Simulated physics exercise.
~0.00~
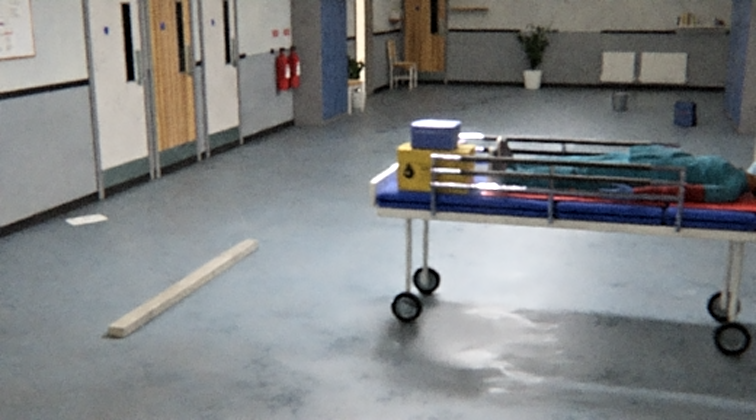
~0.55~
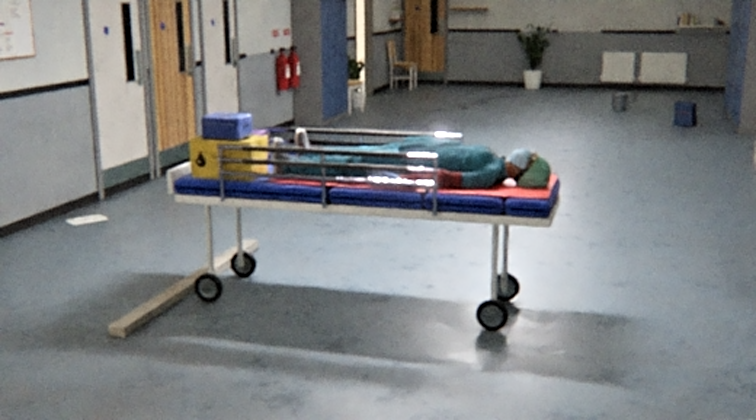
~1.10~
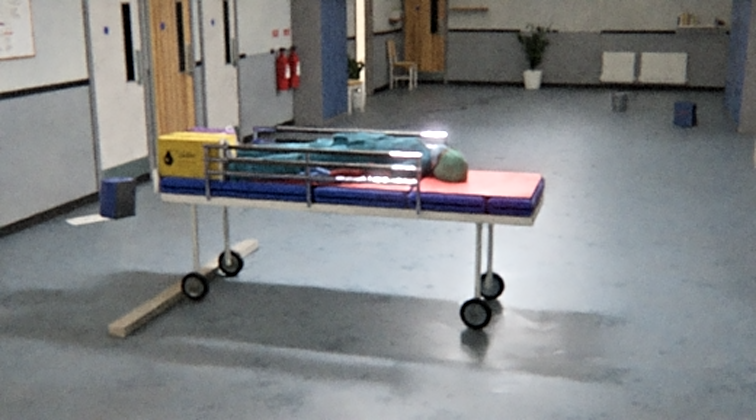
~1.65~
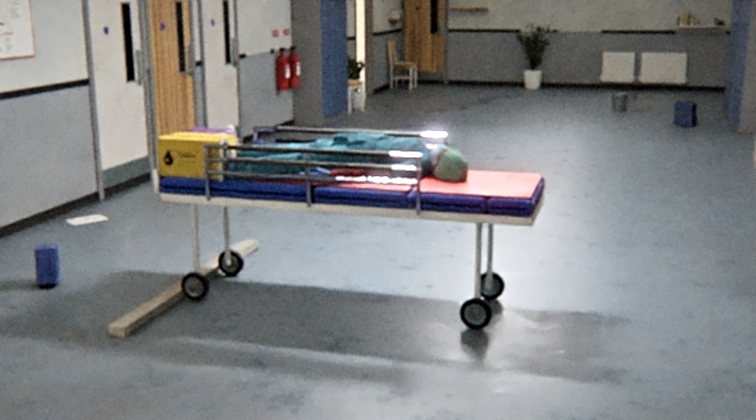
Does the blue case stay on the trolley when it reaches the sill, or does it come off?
It comes off. The blue case shoots over the left end of the trolley and ends up on the floor.
